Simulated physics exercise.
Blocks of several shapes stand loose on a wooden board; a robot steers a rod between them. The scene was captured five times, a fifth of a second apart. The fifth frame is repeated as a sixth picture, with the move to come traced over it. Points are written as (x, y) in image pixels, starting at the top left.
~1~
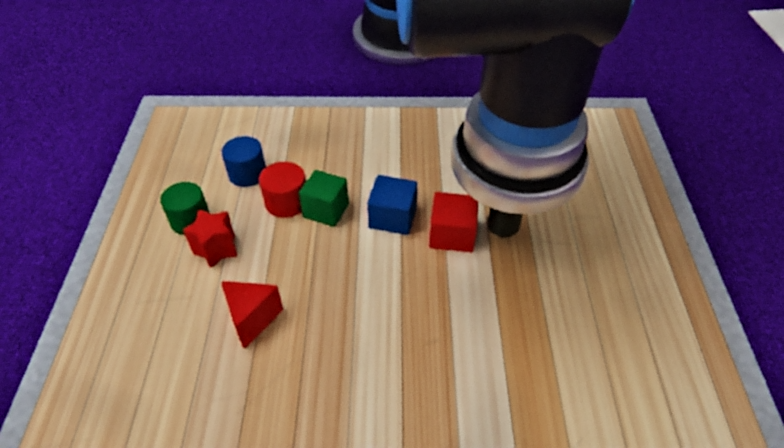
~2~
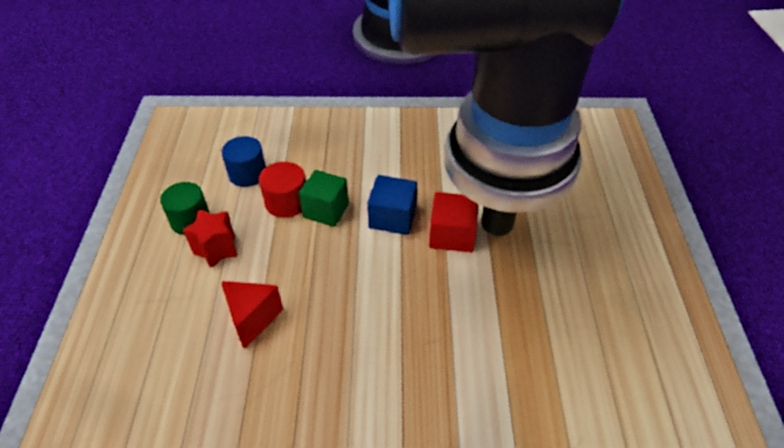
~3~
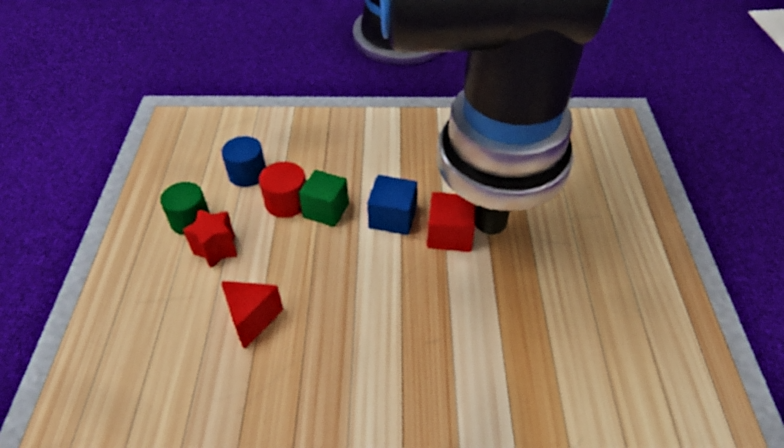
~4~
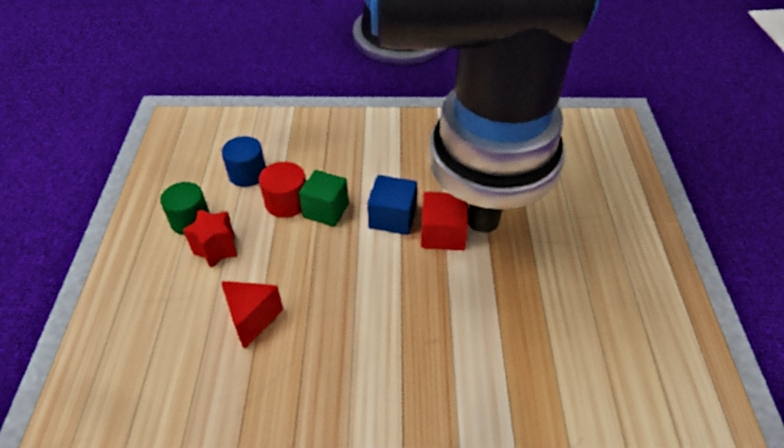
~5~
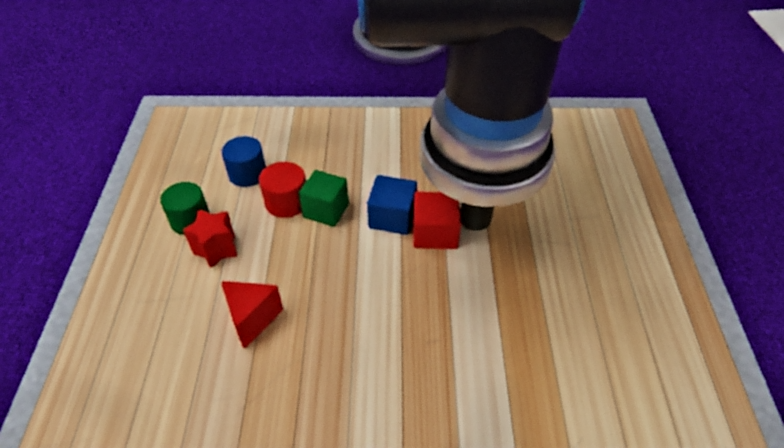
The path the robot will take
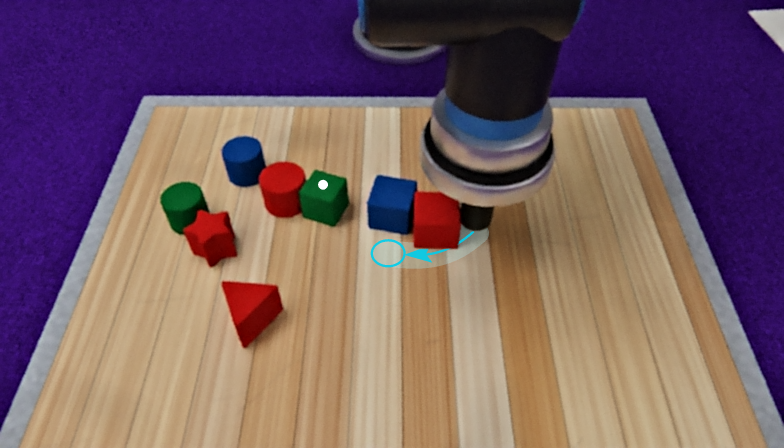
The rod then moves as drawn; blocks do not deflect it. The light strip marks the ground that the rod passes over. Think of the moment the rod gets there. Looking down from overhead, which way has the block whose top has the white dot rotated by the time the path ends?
Overhead view: Anti-clockwise.
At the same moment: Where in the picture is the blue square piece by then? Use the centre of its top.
Its top centre is at about (360, 171).
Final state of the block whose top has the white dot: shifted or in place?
By the time the path is finished, it has moved at least a centimetre.
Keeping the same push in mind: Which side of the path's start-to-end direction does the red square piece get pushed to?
My answer: Right.
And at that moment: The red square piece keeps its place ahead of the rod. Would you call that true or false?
The statement is correct.
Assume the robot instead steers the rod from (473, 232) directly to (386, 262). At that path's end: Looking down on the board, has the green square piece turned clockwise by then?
Final answer: No.
The line goes from (473, 232) over (450, 248) and (420, 255) to (388, 253); the dot is on the green square piece.
The first path, step by step. Halfway along, rod (437, 240); blue square piece (374, 186), turned 25° clockwise; red square piece (399, 216), turned 35° clockwise.
At the end, rod (388, 240); red circle (275, 176); green square piece (319, 175), turned 40° anticlockwise; blue square piece (360, 171), turned 60° clockwise; red square piece (357, 204), turned 70° clockwise.
